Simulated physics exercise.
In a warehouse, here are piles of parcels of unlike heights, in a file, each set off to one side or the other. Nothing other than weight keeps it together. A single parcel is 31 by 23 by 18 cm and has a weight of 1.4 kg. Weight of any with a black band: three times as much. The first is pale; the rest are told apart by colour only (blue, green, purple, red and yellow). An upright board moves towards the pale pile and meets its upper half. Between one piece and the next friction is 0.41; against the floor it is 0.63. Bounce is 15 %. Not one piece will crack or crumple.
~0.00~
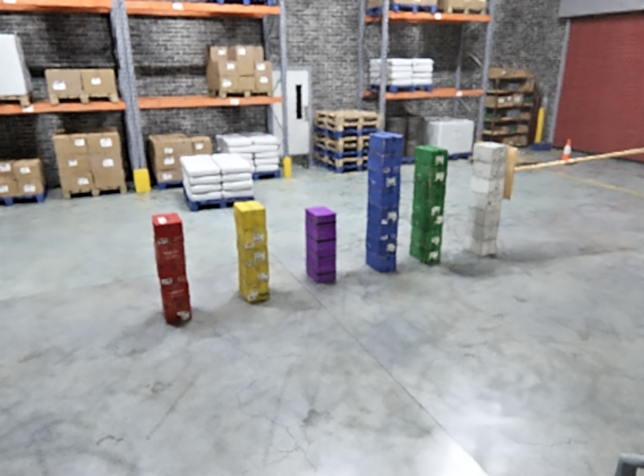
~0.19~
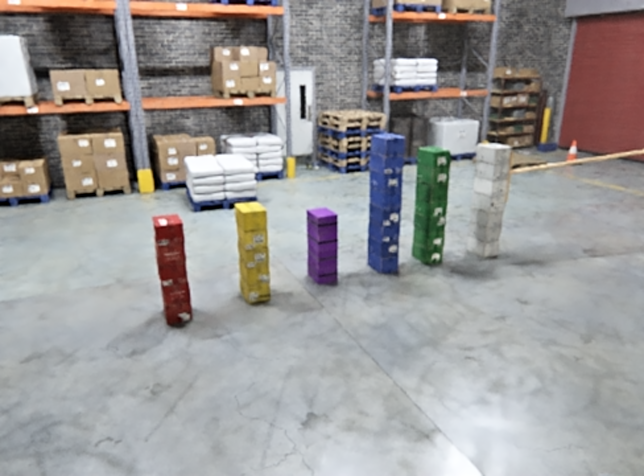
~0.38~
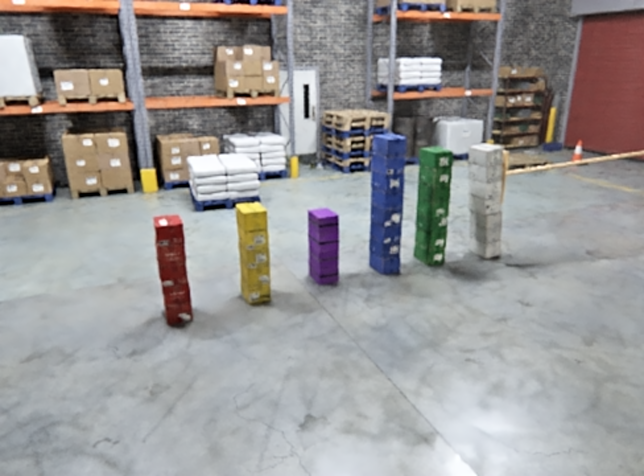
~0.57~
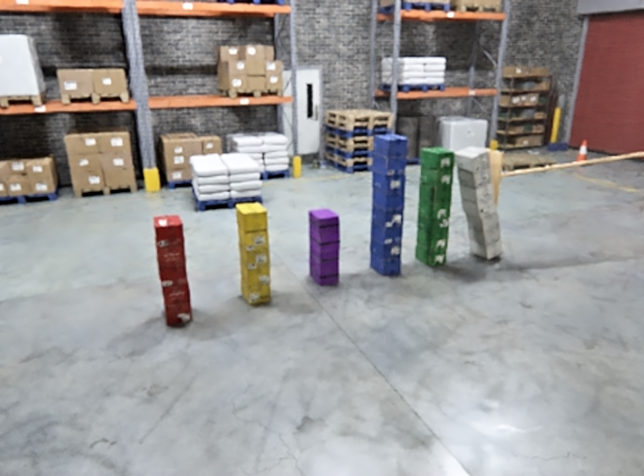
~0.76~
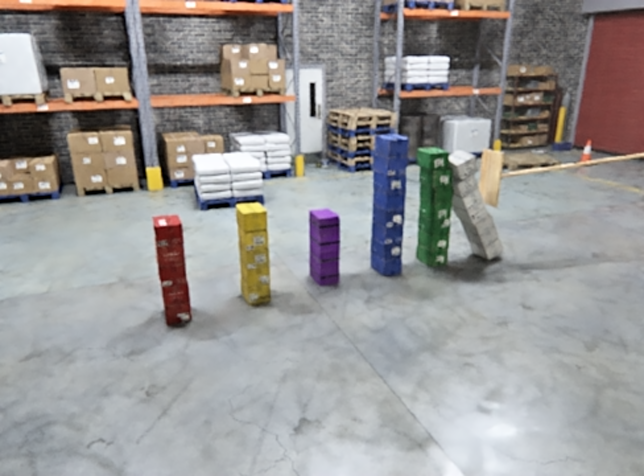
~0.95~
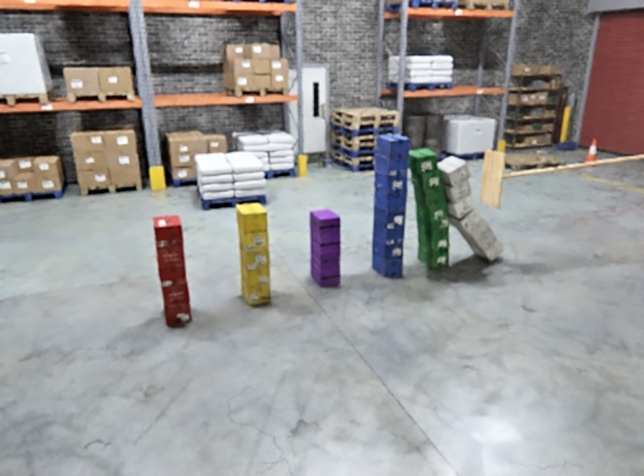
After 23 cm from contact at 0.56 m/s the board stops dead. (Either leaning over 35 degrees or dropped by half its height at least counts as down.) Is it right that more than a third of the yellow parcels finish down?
Yes, more than a third do.
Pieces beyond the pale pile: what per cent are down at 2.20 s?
It's 45 percent at that point.
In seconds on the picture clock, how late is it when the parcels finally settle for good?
5.5 s, give or take.
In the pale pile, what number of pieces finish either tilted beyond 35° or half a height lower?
That makes 7 in all.
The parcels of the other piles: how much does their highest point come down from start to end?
By about 55 cm, start to end.
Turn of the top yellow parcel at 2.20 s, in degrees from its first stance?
Near 25 degrees from where it started.
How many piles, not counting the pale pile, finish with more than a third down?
It adds up to 4.
By 1.22 s, 7 of the pale pile down; none of the 5 yellow parcels down (0 of 29 in all colours); top yellow parcel unmoved; top green parcel tilted 17°.
By 1.64 s, 7 of the pale pile down; none of the 5 yellow parcels down (6 of 29 in all colours); top yellow parcel unmoved; top green parcel tilted 27°, 23 cm lower.
By 2.20 s, 7 of the pale pile down; none of the 5 yellow parcels down (13 of 29 in all colours); top yellow parcel tilted 27°; top blue parcel on its side.
By 2.96 s, 7 of the pale pile down; 5 of the 5 yellow parcels down (22 of 29 in all colours); top yellow parcel on its side; top blue parcel on its side.
When it is over (5.5 s), 7 of the pale pile down; 5 of the 5 yellow parcels down (22 of 29 in all colours); top yellow parcel on its side; top blue parcel on its side. That is 100 per cent. In pixels of the last frame, middles, top yellow parcel near (191, 291), top blue parcel near (225, 266).
